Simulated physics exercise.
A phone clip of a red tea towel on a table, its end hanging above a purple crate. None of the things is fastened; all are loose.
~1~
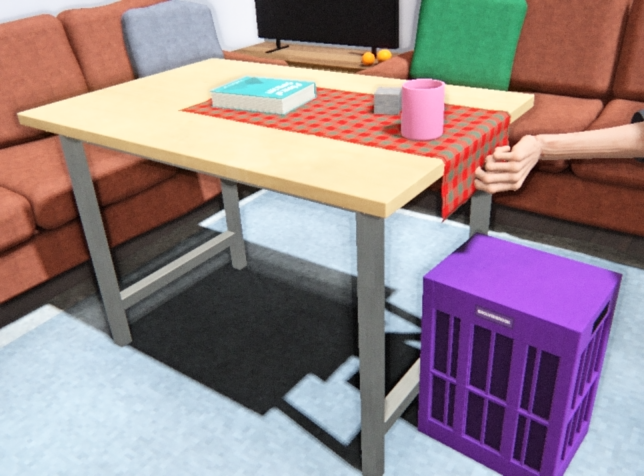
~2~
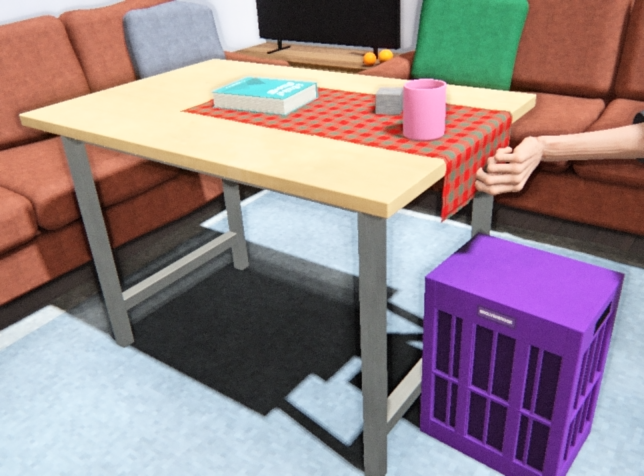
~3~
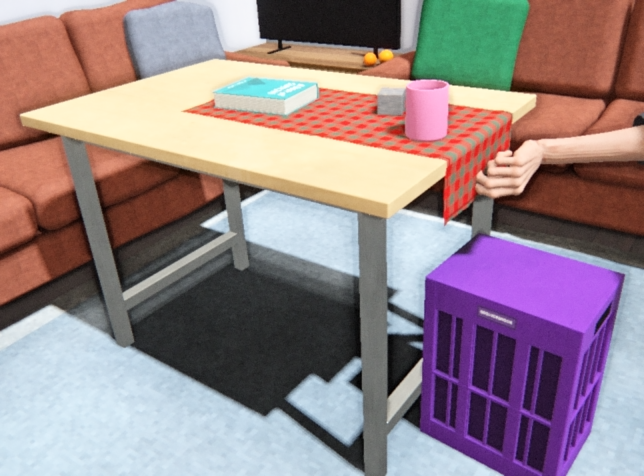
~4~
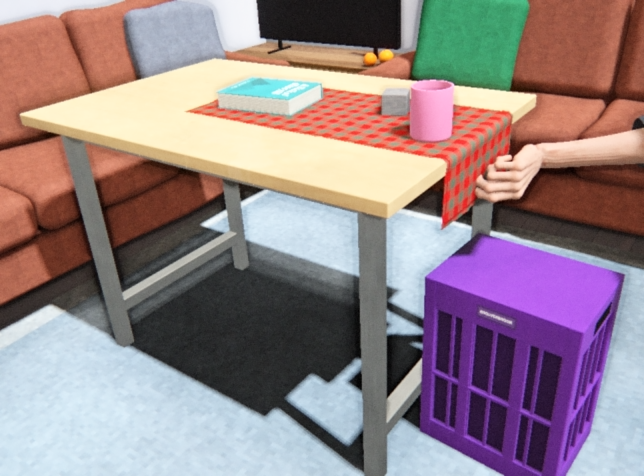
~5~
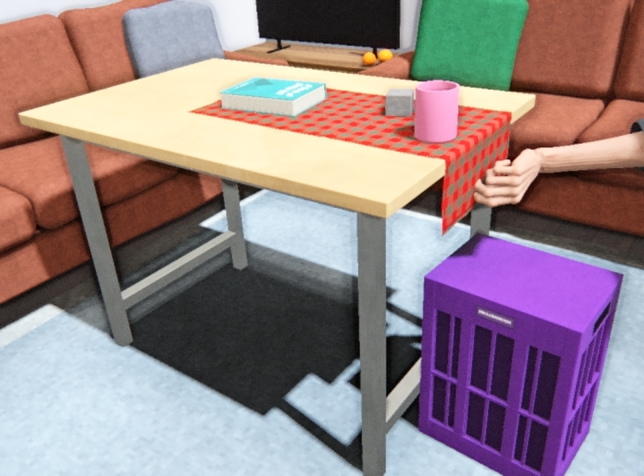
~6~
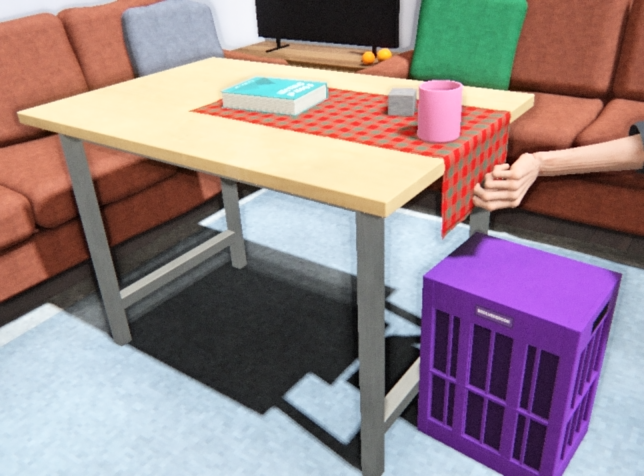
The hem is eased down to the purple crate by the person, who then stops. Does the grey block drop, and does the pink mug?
Taking them in turn: The grey block does not drop; the pink mug does drop.
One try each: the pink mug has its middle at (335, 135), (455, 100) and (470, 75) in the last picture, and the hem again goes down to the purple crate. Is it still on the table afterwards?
In the first case it holds its place on top; in the second case it comes down; in the third case it is safe.
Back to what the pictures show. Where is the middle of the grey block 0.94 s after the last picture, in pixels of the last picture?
It is somewhere near (459, 110).
Then, 0.58 s after the last picture, hem on the crate; block carried along near (445, 108); mug over the edge.
Then, 0.94 s after the last picture, hem on the crate; block carried along near (459, 110); mug over the edge.
At rest, hem on the crate; block carried along near (459, 110); mug over the edge. The grey block stays on the table and the pink mug goes over the edge.
